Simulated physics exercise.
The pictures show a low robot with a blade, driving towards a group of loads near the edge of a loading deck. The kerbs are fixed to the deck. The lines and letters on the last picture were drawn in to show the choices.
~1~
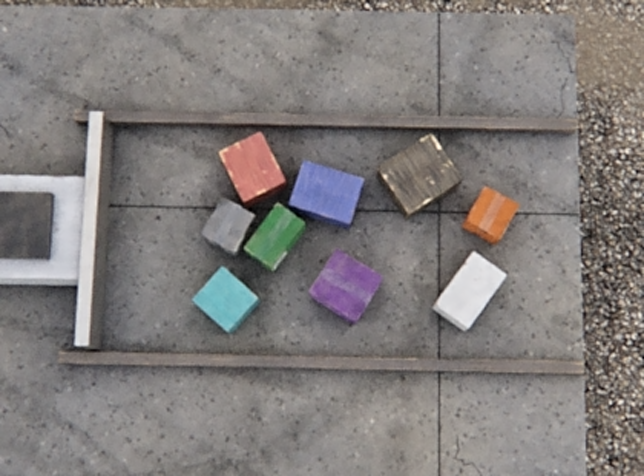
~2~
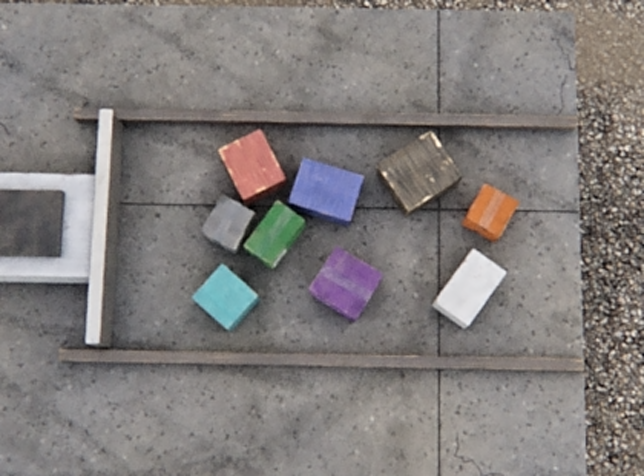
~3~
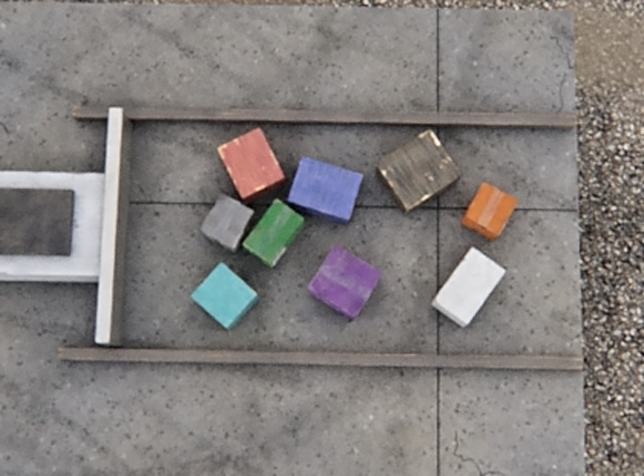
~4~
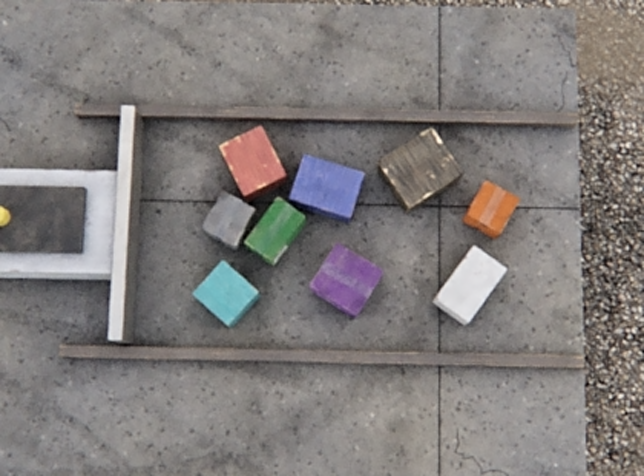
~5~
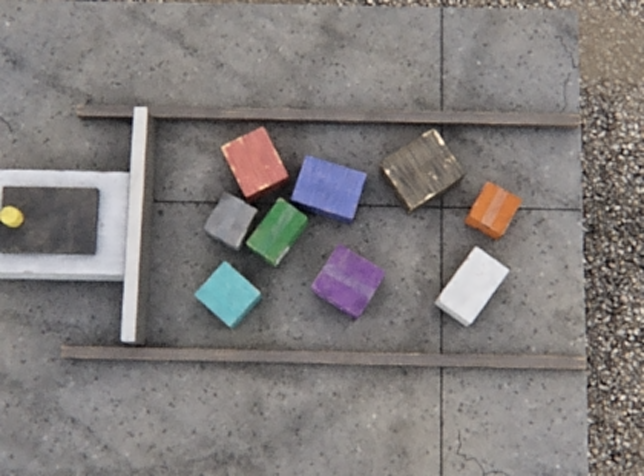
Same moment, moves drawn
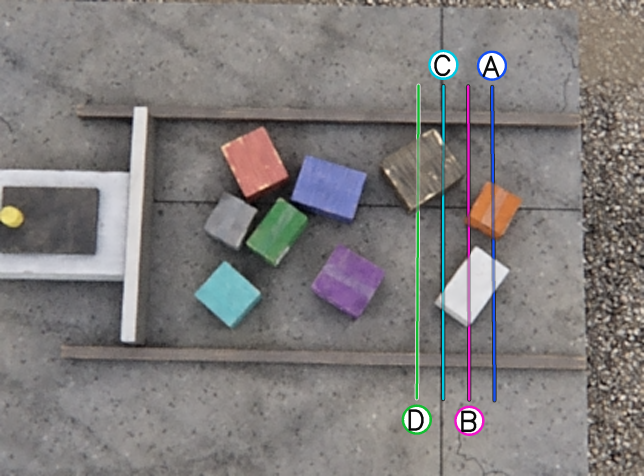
A low robot with a wide pale blade crept slowly to the right across a grey deck, closing some of the gap to a scattered group of colourful boxes, which all stayed still.
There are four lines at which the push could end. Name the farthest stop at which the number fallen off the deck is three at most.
A.
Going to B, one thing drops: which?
The orange parcel.
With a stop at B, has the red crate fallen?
No.
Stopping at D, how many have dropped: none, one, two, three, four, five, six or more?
In all, none.
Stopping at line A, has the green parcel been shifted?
Yes.
On the copy, A at (493, 239); B at (469, 239); C at (443, 238); D at (418, 238).
On A. First, robot (185, 223); red crate (308, 167); purple box (359, 287).
Then, robot (315, 225); orange parcel (528, 211); white crate (523, 288).
Finally, robot (417, 227); orange parcel over the edge; white crate over the edge; two fallen.
By contrast, B is within the limit but short; C is within the limit but short; D is within the limit but short.
